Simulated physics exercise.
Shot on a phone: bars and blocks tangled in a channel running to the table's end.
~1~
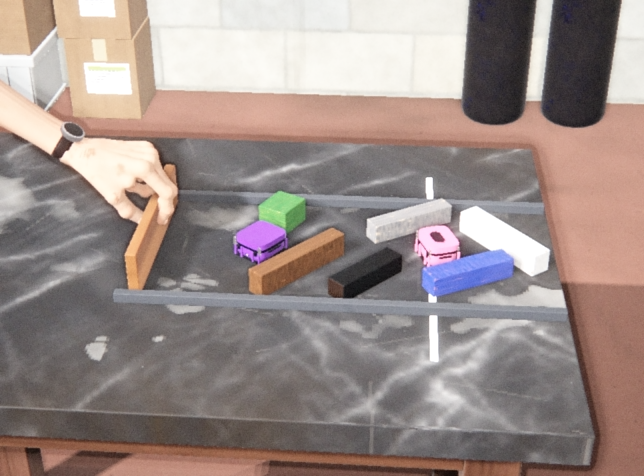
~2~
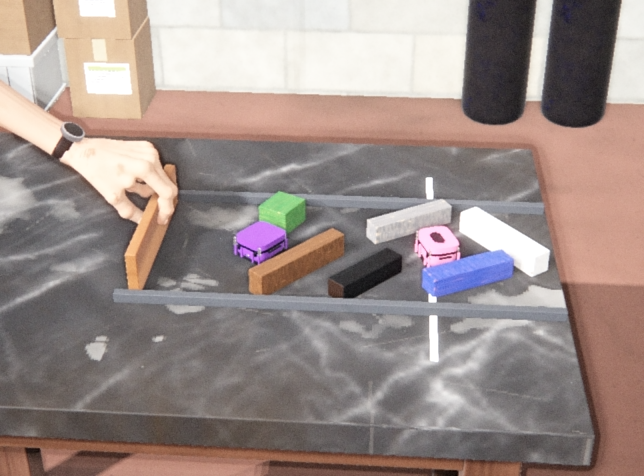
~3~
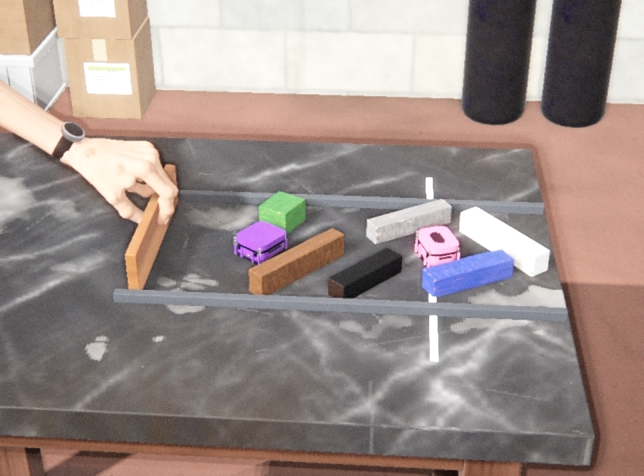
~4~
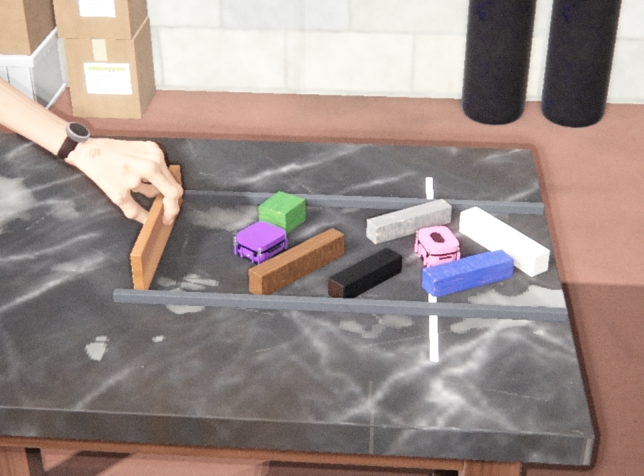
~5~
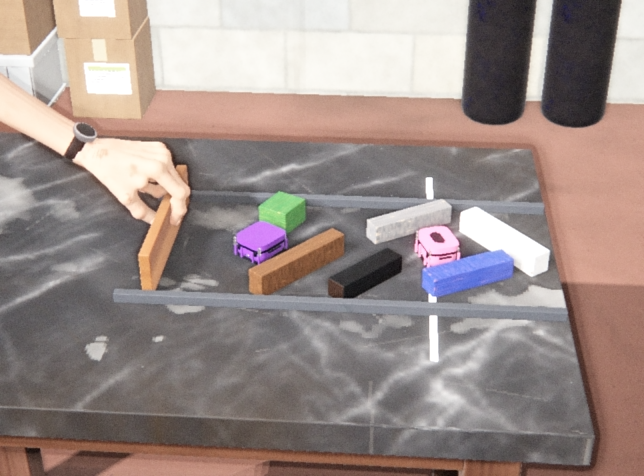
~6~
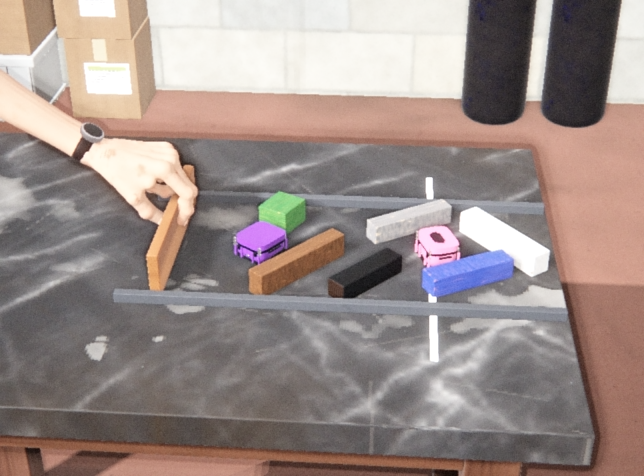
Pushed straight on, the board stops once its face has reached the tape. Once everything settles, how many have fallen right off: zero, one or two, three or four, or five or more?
By then, zero have fallen off.
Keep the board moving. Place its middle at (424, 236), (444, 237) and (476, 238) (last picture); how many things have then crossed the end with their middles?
Per position: 0 / 1 / 3.
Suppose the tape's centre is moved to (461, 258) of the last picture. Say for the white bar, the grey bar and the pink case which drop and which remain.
OK, so the white bar comes off, the grey bar stays where it is, and the pink case? It stays where it is.
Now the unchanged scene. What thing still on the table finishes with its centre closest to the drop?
It is the white bar.
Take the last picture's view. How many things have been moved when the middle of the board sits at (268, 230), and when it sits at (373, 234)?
In order, the tallies are 3 and 7.
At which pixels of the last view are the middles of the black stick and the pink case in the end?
Final positions - black stick around (481, 280), pink case around (518, 250).
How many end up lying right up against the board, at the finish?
Looks like 3 of them, all told.
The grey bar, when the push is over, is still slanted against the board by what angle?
It sits some 55° out of line.
A little later, none off yet; white bar at rest near (503, 241); blue bar at rest near (468, 273); pink case at rest near (438, 248).
When it is over, the number that fall off is zero.
